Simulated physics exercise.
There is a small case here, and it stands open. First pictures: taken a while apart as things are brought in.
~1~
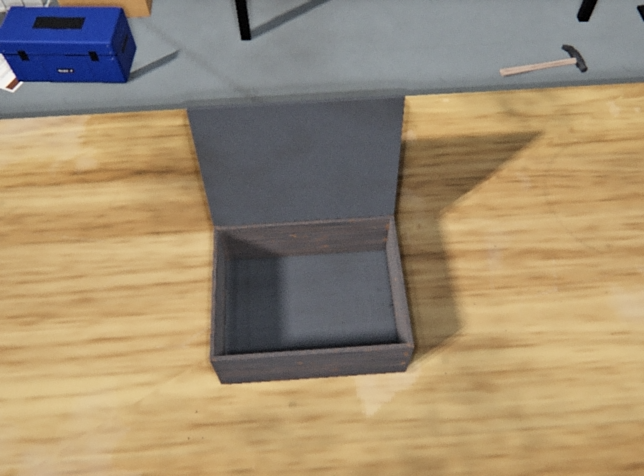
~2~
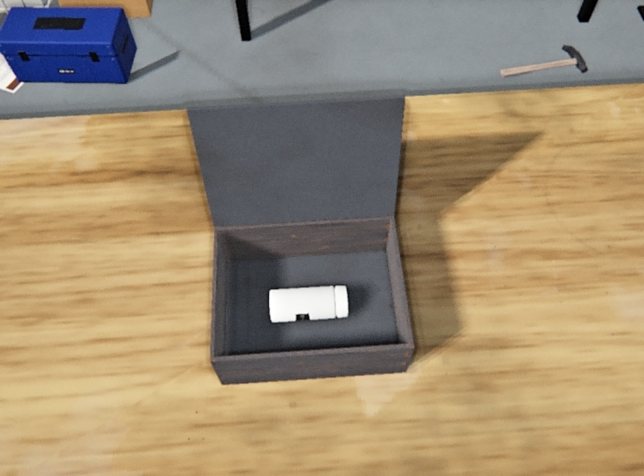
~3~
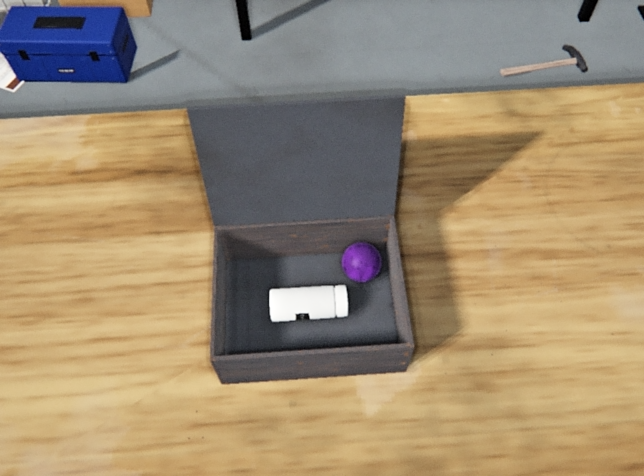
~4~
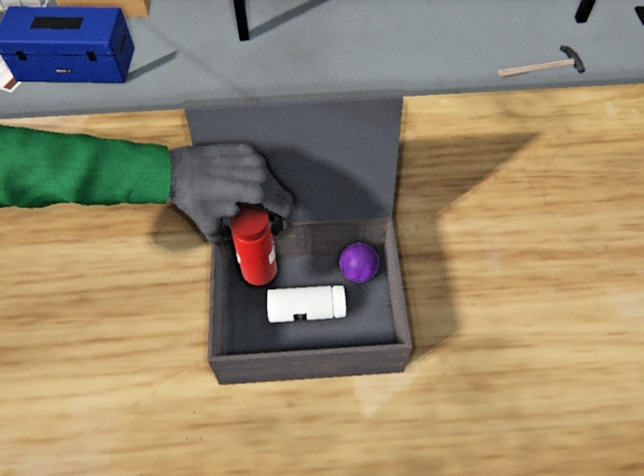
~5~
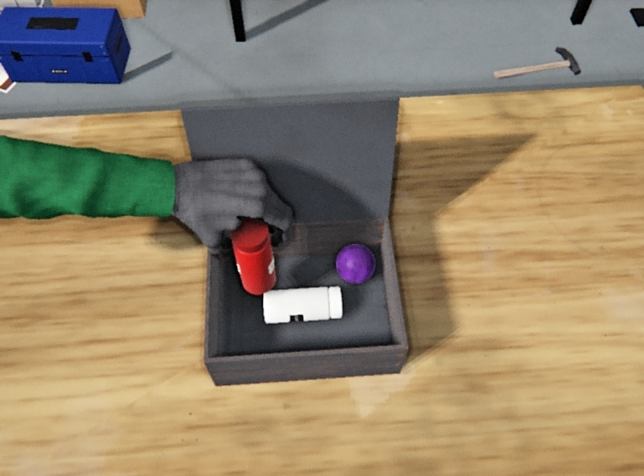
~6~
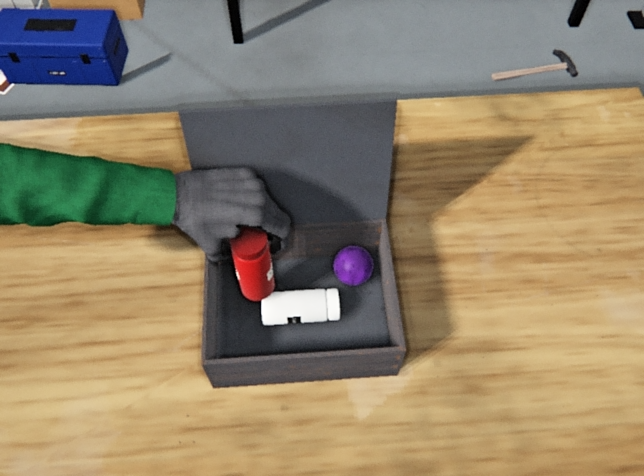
A white cylindrical container appears in an open, empty dark case on a wooden table, followed by a purple ball behind it to the right. Then a gray-gloved hand in a green sleeve, reaching from the left, holds a red shaker in the case's left side and lowers it slightly beside the white container.
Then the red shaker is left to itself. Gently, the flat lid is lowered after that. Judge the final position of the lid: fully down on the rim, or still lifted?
Final position: Fully down on the rim.
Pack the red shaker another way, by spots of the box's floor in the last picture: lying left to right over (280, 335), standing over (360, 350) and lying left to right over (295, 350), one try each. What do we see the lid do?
First try: No gap; second try: A gap remains; third try: No gap.
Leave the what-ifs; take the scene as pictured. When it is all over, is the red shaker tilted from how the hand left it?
At the finish the red shaker goes crooked.
Then, 0.40 s past the last view, red shaker on its side near (245, 293); white shaker displaced about its own width.
Then, 1.40 s past the last view, lid 80° above the rim; red shaker on its side near (236, 308); white shaker displaced about its own width.
Then, 1.70 s past the last view, lid 50° above the rim; red shaker on its side near (236, 308); white shaker displaced about its own width.
Then, 1.90 s past the last view, lid 17° above the rim; red shaker on its side near (236, 308); white shaker displaced about its own width.
Finally, lid shut; down or leaning hard in the box, red shaker; moved from the start, white shaker; purple ball still in place. Final places as the last picture's camera would see them, red shaker near (236, 308).
